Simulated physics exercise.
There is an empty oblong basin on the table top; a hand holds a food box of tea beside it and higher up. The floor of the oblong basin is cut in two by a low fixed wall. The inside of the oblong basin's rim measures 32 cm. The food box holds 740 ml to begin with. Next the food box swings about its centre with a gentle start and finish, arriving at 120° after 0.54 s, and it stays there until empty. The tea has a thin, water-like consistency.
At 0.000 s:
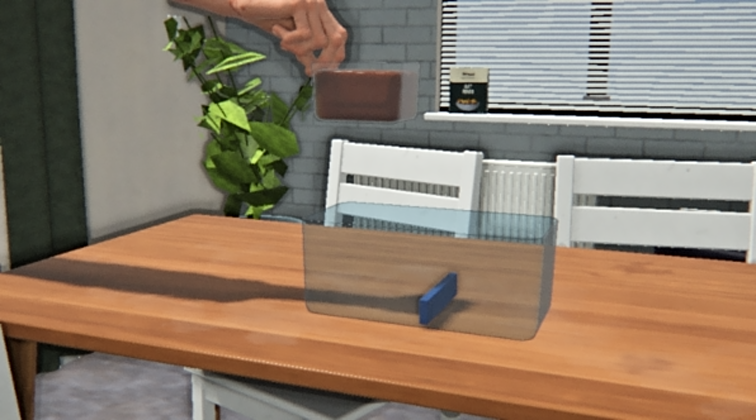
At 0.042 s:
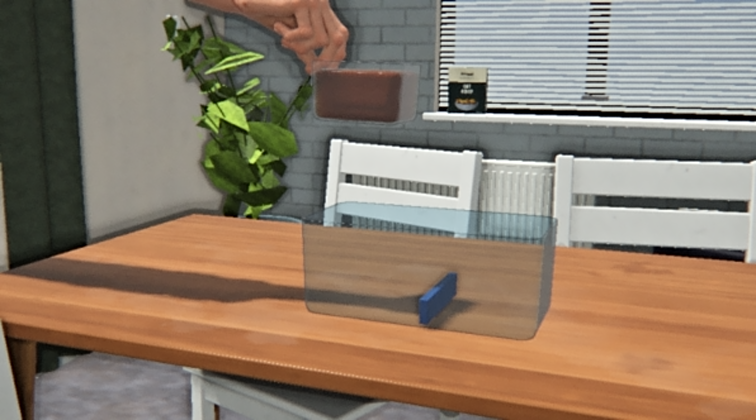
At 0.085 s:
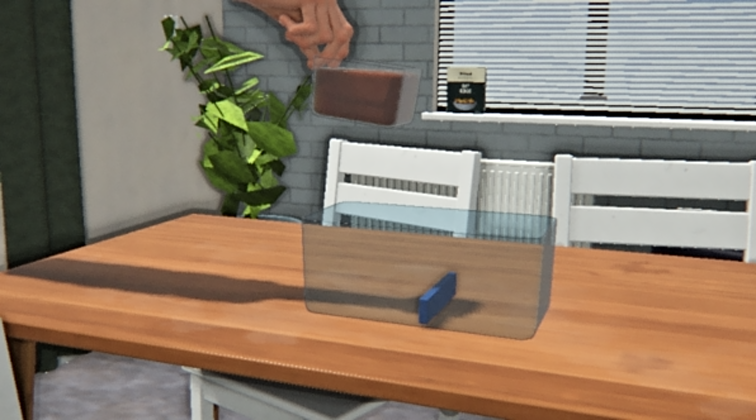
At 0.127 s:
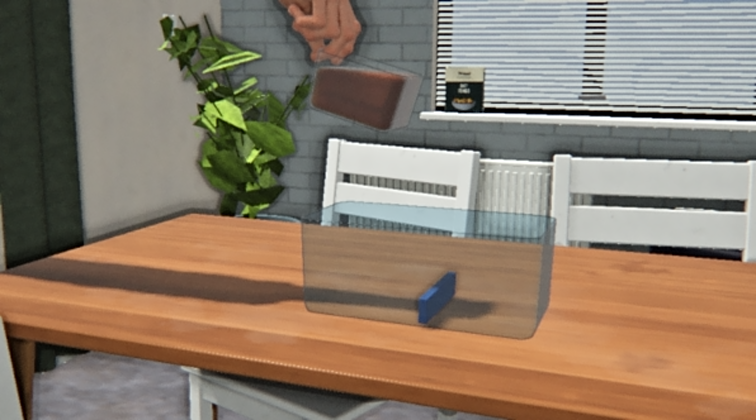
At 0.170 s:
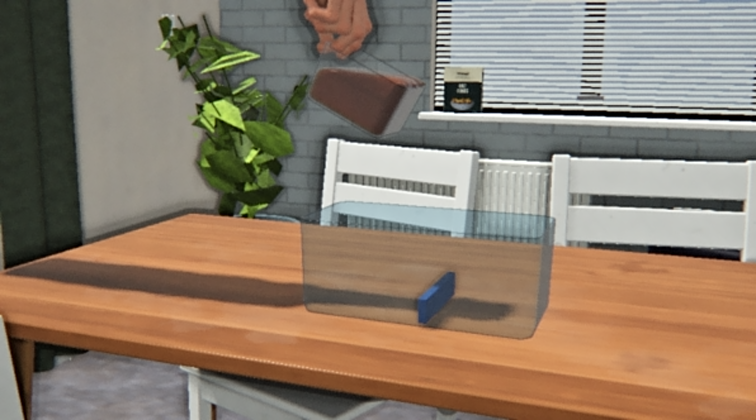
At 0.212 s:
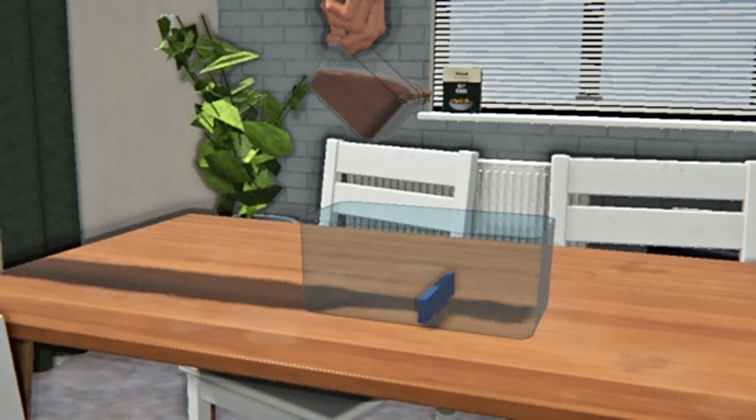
A hand tilts a clear food box of reddish-brown tea above an oblong basin.
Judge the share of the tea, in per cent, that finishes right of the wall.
53 percent, roughly.
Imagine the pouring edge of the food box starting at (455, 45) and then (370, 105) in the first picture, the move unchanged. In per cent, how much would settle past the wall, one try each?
Respectively 70 and 25 %.
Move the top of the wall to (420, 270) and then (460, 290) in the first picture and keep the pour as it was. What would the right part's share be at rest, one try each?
I'd say 80 percent on the first go, 40 percent on the next.
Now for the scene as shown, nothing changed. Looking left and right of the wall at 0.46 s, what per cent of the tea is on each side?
About 1 % left, 36 % right.
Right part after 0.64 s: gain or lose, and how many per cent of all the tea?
Looks like it goes lower by around 8.
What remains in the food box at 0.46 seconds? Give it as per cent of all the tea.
Roughly 14 per cent.
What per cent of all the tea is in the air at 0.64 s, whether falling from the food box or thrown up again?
About 9 percent.
After 0.46 s the tilt is 114° and 13 per cent is still to pour, 1 is left of the wall and 37 right of it.
After 0.64 s the tilt is 120° and 1 per cent is still to pour, 30 is left of the wall and 61 right of it.
After 0.83 s the tilt is 120° and 0 per cent is still to pour, 40 is left of the wall and 56 right of it.
After 1.04 s the tilt is 120° and 0 per cent is still to pour, 44 is left of the wall and 53 right of it.
In the end 44 per cent lies left of the wall, 53 right of it and 3 outside.
